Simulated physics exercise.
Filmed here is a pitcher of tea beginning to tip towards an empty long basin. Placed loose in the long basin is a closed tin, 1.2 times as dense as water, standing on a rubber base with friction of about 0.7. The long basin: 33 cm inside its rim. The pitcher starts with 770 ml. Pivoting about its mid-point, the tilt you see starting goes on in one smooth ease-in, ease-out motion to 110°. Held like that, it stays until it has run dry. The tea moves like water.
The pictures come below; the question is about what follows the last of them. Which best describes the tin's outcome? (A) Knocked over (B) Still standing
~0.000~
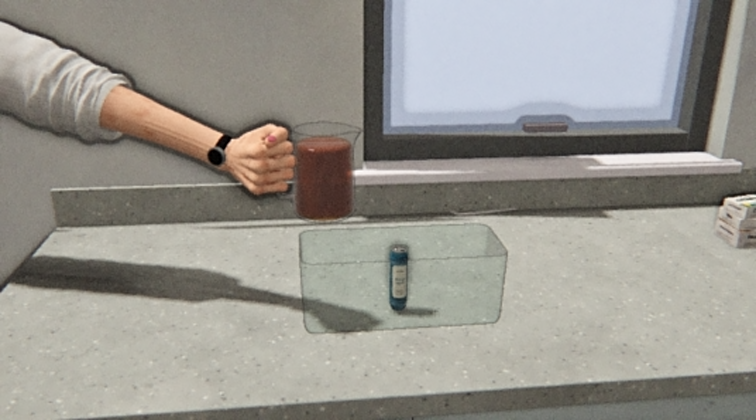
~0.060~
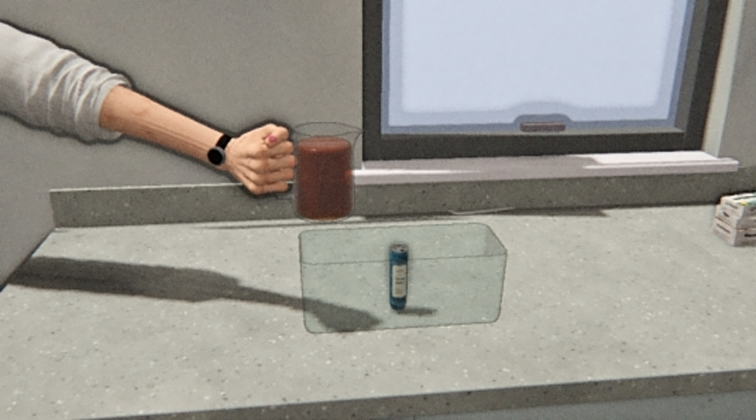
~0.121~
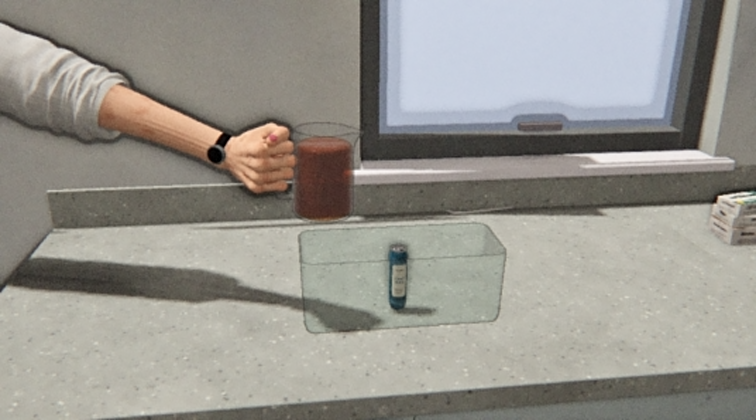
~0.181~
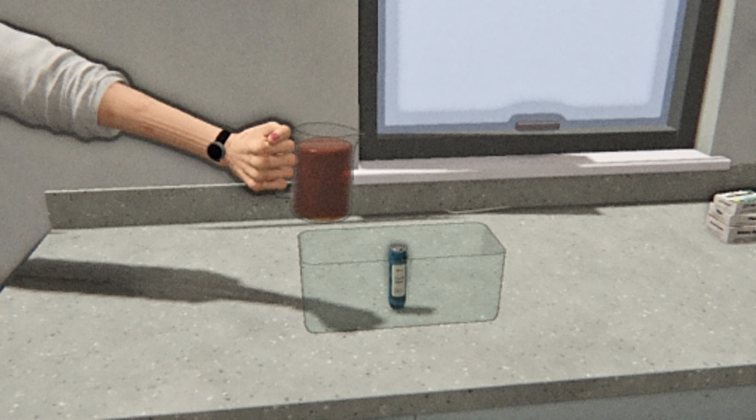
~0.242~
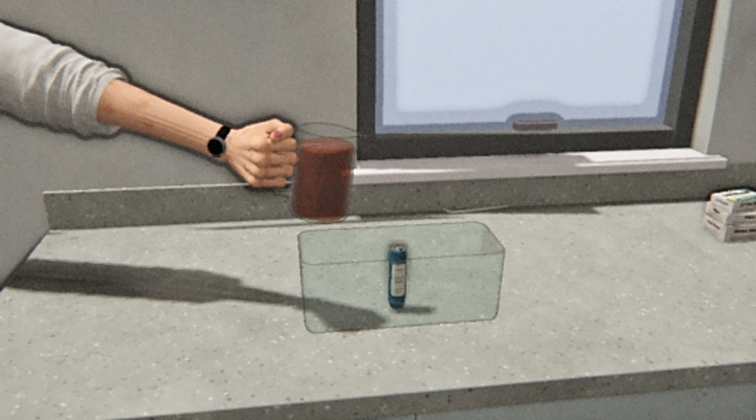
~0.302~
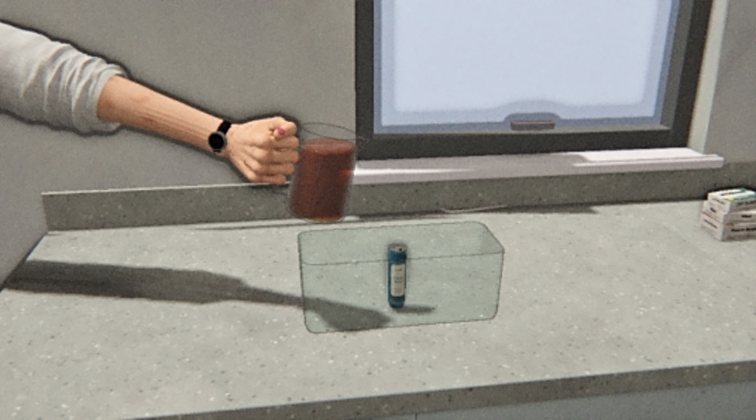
A, knocked over.
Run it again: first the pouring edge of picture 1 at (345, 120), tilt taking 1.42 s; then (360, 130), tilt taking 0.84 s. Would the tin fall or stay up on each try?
The tin overturns the first time and overturns the second time.
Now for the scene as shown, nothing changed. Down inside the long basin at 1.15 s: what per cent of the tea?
44 %, more or less.
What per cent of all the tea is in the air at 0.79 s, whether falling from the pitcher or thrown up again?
Some 9 per cent.
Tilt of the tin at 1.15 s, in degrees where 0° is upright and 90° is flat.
Tilt: Around 0 degrees.
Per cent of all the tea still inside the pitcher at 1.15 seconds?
38 in a hundred, give or take.
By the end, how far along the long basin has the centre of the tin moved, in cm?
7.5 cm.
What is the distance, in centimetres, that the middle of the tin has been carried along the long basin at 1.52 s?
Around 1 cm.
By 0.79 s the tilt is 64° and 88 per cent is still to pour; the tin stands where it began.
By 1.15 s the tilt is 100° and 39 per cent is still to pour; the tin stands where it began.
By 1.52 s the tilt is 110° and 3 per cent is still to pour; the tin leans 7°.
By 1.93 s the tilt is 110° and 0 per cent is still to pour; the tin lies on its side.
At rest the tin lies on its side.
